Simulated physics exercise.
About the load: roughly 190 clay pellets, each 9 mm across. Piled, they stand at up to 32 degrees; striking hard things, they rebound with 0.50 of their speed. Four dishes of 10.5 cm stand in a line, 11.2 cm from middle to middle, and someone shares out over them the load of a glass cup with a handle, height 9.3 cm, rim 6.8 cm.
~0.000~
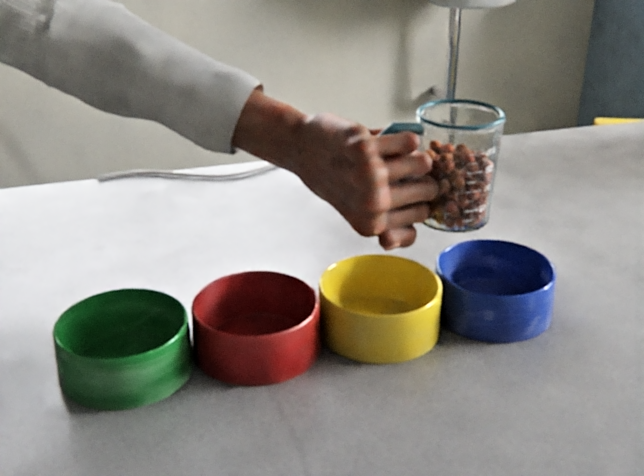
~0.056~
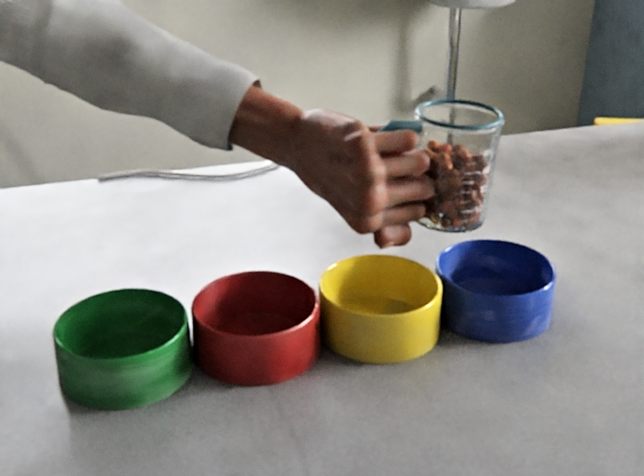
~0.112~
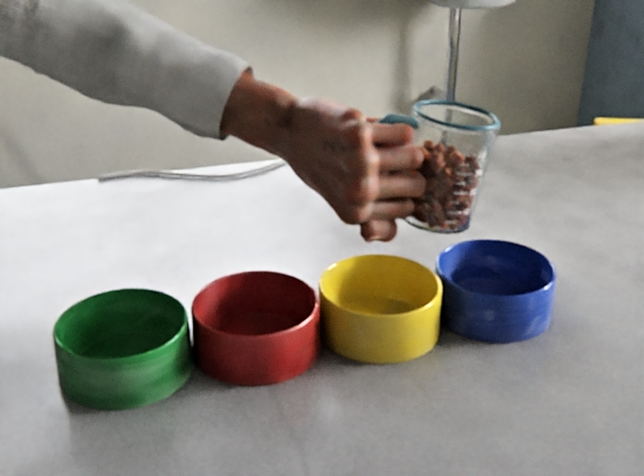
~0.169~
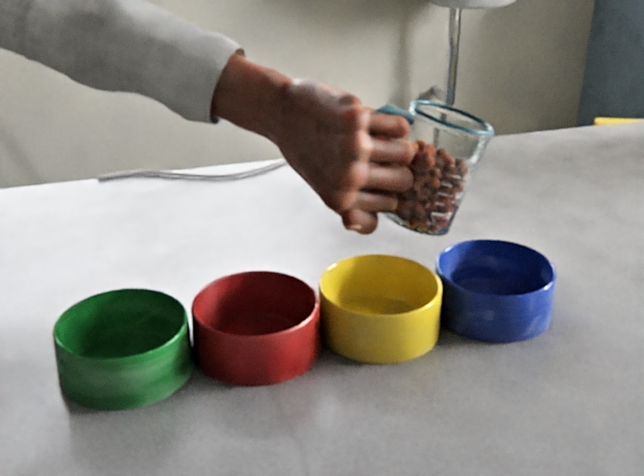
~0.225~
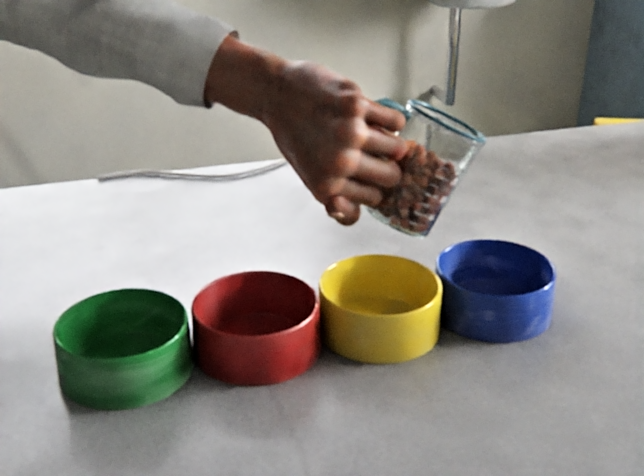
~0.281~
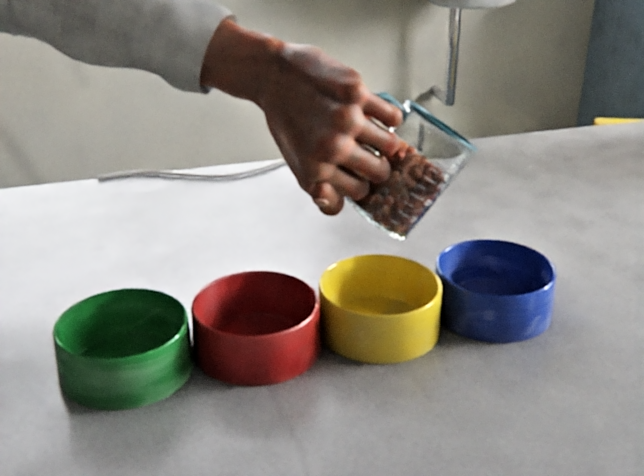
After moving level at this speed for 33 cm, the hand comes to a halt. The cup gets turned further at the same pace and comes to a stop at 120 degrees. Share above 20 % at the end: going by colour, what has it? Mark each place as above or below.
Marks: Red above, blue below, green below, yellow above, counter below.
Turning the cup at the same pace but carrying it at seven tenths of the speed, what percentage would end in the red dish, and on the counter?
In that case: Red 0, and counter 0.
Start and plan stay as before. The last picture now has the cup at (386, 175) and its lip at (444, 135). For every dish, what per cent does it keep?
In the end red holds 0, blue holds 0, green holds 100, yellow holds 0.
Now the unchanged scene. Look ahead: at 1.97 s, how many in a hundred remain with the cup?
Roughly 0 in a hundred.
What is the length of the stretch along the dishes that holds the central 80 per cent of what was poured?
Spread: Around 14 cm.
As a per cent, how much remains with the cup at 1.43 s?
It comes to about 0 percent.
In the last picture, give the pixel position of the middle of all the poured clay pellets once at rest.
Approximately (299, 331) in the last view.
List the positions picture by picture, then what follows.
Cup at (456, 167), tilt 0 degrees, lip at (498, 110), moved 0.0 cm; middle of the pieces at (459, 183); blue dish at (496, 267); yellow dish at (380, 284); red dish at (256, 302); green dish at (121, 322), in the first picture.
Cup at (454, 167), tilt 2 degrees, lip at (497, 112), moved 0.3 cm; middle of the pieces at (456, 183), in the second picture.
Cup at (445, 168), tilt 8 degrees, lip at (494, 117), moved 1.0 cm; middle of the pieces at (446, 184), in the third picture.
Cup at (433, 169), tilt 18 degrees, lip at (487, 125), moved 2.1 cm; middle of the pieces at (431, 186), in the fourth picture.
Cup at (421, 171), tilt 27 degrees, lip at (480, 135), moved 3.2 cm; middle of the pieces at (417, 187), in the fifth picture.
Cup at (408, 172), tilt 36 degrees, lip at (471, 145), moved 4.3 cm; middle of the pieces at (402, 188); blue dish at (496, 267); yellow dish at (380, 284); red dish at (256, 302); green dish at (121, 322). The cup turns about 160 degrees a second and travels 20 cm a second, in the sixth picture.
After 0.97 s, tilt 120 degrees; cup holds 50 %, red 10 %, yellow 30 %.
After 1.43 s, tilt 120 degrees; cup holds 0 %, red 50 %, yellow 40 %.
After 1.97 s, tilt 120 degrees; cup holds 0 %, red 50 %, yellow 40 %.
In the end, at 2.3 s, red 50 %, blue 0 %, green 0 %, yellow 40 %, counter 10 %.
